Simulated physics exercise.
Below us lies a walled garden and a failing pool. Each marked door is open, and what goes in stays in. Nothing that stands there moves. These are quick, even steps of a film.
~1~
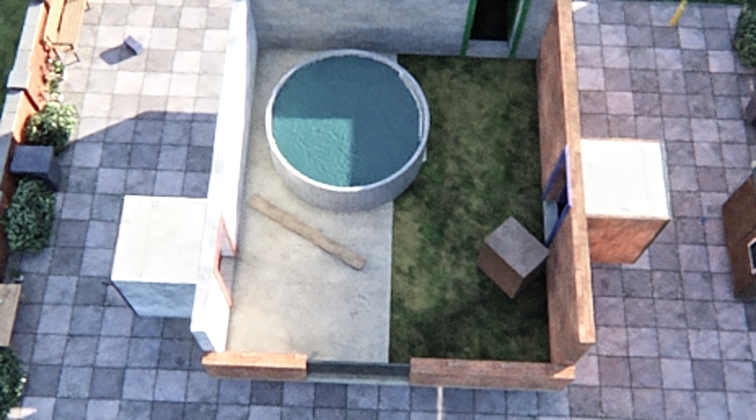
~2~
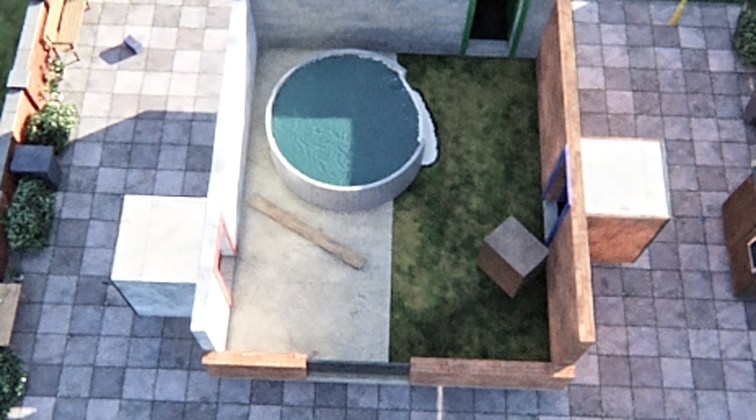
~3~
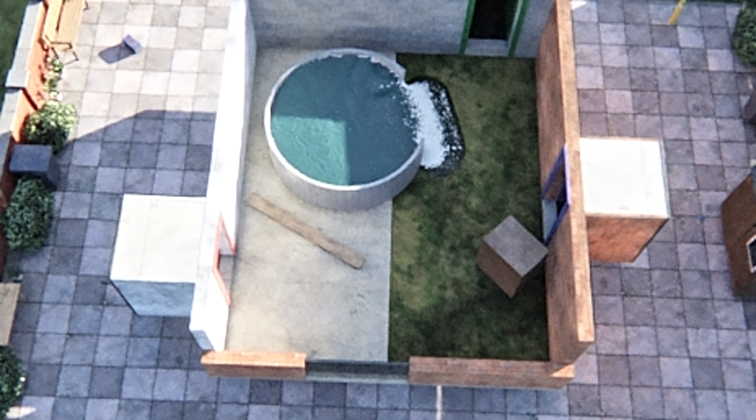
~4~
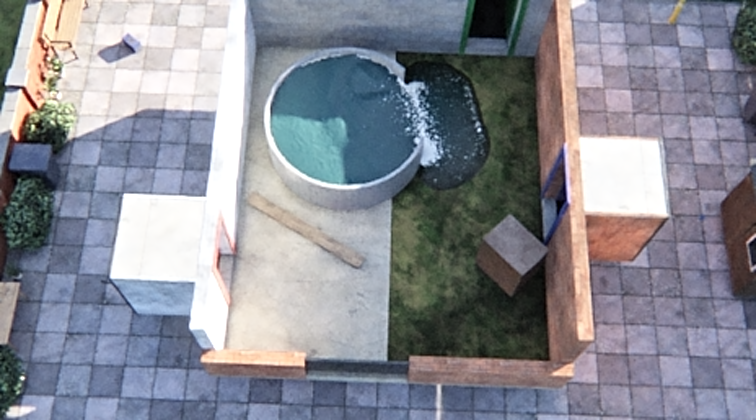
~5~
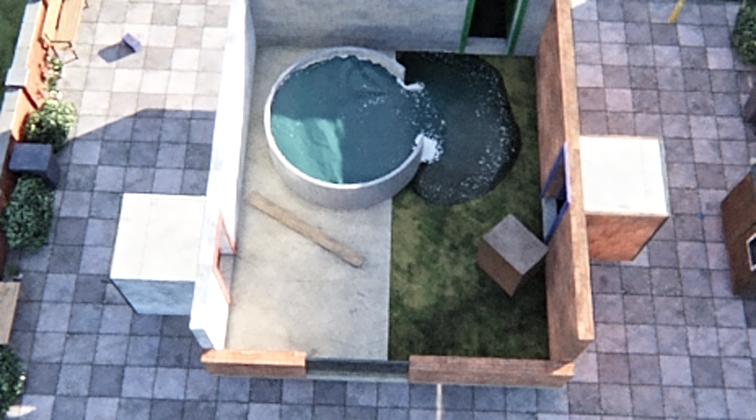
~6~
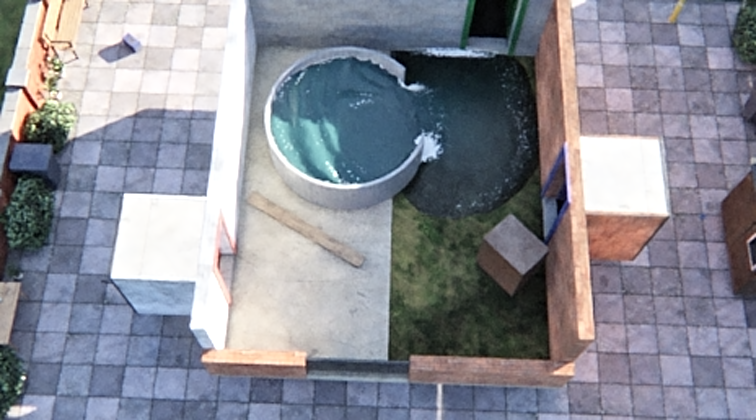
A walled garden, half pale paving and half grass, is seen from high above, with grey tiled ground around it. A round, pale-rimmed pool of teal water stands at the upper left, near a wooden plank, with a brown box on the grass at lower right. Water bursts from the pool's right side in white foam and spreads darkly across the upper grass to the brick wall, while the camera stays still.
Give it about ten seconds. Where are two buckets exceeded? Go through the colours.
One by one: The green door floods; the red door floods; the blue door floods.
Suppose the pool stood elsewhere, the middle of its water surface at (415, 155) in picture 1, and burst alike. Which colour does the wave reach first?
The blue door.
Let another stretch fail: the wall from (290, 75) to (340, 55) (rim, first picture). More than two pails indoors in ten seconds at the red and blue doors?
Then: The red one is under, the blue one takes less.
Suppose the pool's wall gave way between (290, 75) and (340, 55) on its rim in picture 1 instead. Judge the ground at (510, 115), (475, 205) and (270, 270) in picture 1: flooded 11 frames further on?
In that order: Not flooded, no water, under water.
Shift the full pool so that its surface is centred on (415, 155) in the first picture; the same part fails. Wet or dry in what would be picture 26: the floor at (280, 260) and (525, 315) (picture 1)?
As listed: Clear, wet.
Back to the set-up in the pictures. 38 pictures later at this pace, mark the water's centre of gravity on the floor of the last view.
Close to (408, 160).
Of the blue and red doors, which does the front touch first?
The one in blue.
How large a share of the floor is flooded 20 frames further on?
Some 55 per cent.
A moment on, water covers 30 % of the floor; the green door wet at the sill, nothing in, the red door not reached, the blue door wet at the sill, nothing in.
Next, water covers 35 % of the floor; the green door over two buckets in, the red door not reached, the blue door wet at the sill, nothing in.
Then, water covers 55 % of the floor; the green door far over two buckets in, the red door not reached, the blue door under two buckets in.
Later, water covers 95 % of the floor; the green door far over two buckets in, the red door not reached, the blue door far over two buckets in.
In the end, water covers 100 % of the floor; the green door far over two buckets in, the red door over two buckets in, the blue door far over two buckets in.
